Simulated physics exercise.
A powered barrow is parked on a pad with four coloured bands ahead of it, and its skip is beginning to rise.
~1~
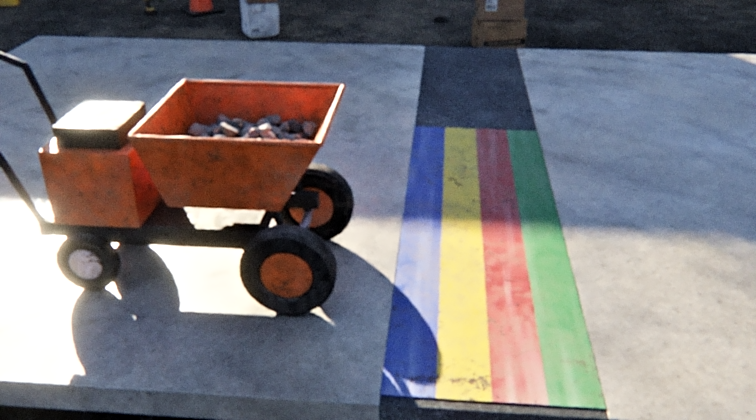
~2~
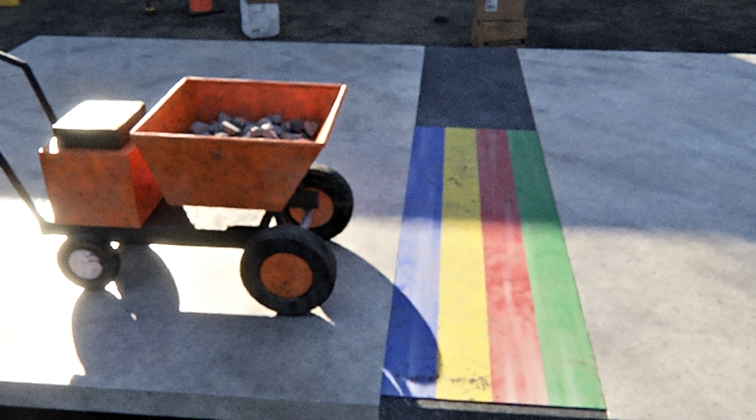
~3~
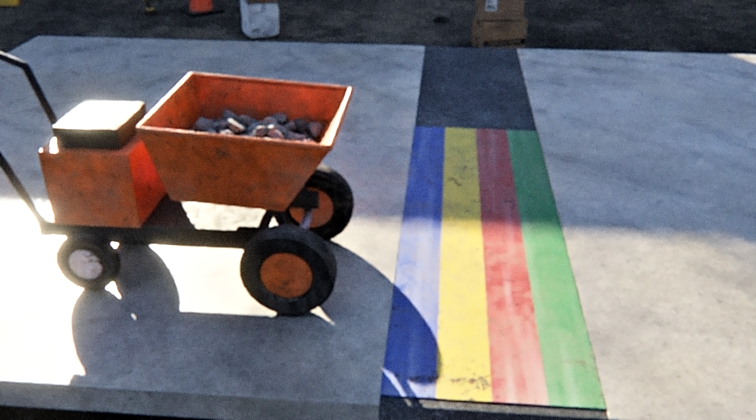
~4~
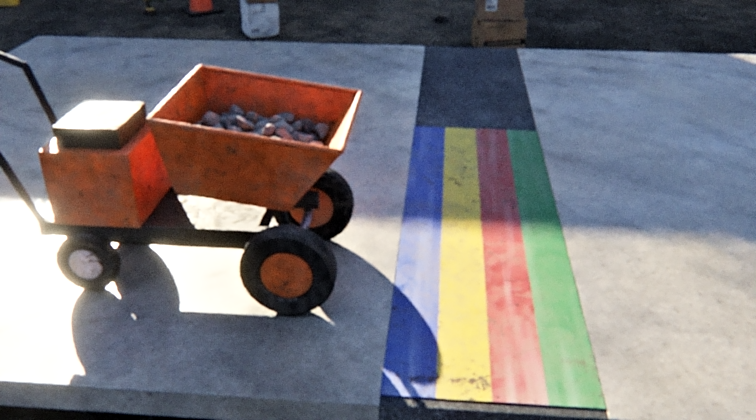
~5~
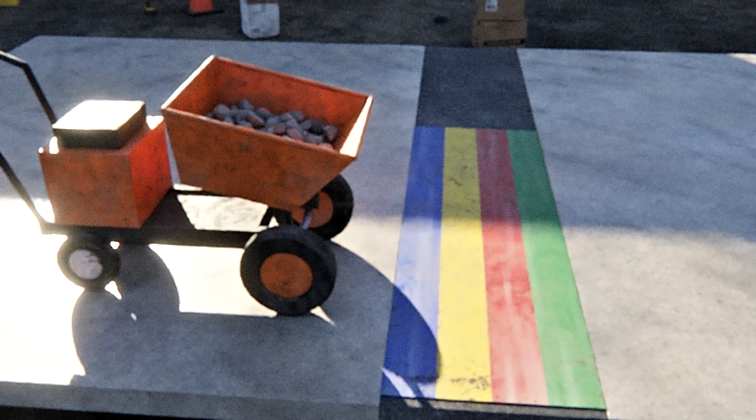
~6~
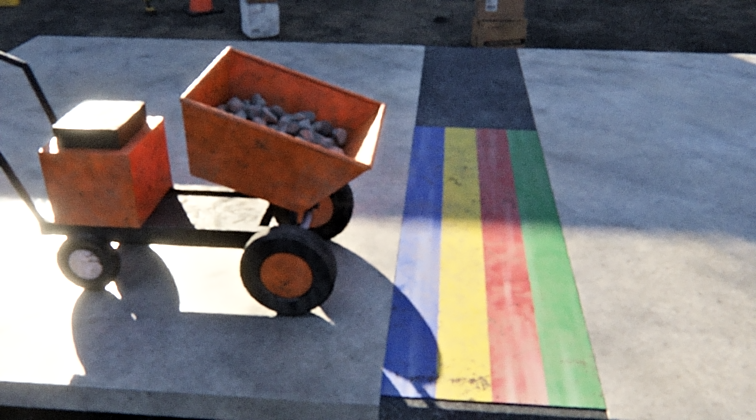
The orange skip on a small parked barrow, loaded with broken stones, rose at its back and tilted gradually to the right, while the wheels stayed still beside blue, yellow, red and green strips.
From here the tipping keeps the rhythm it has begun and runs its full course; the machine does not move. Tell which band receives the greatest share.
I would say the yellow band receives it.
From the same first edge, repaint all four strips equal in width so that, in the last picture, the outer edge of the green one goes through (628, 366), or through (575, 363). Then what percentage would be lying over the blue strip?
The first painting gives around 20 per cent, the second around 10 per cent.
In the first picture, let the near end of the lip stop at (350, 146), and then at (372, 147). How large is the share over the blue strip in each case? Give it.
0 and 0 in a hundred, in that order.
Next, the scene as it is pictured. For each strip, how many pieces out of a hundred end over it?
Blue 15 %, yellow 40 %, red 20 %, green 10 %.
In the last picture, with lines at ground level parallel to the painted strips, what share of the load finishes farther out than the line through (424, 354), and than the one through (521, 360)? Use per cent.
Close to 80 % and 20 %, in that order.
Shortly afterwards, skip tipped steeply; the whole lot in the skip.
Next, skip tipped right over; all but a few in the skip; only a few over the yellow strip.
Some moments later, skip tipped right over; near half in the skip; only a few over the blue strip; near a quarter over the yellow strip; near a quarter over the red strip; a little over the green strip; only a few off the paint.
In the end, skip tipped right over; a little in the skip; a little over the blue strip; near a third over the yellow strip; near a quarter over the red strip; a little over the green strip; only a few off the paint.
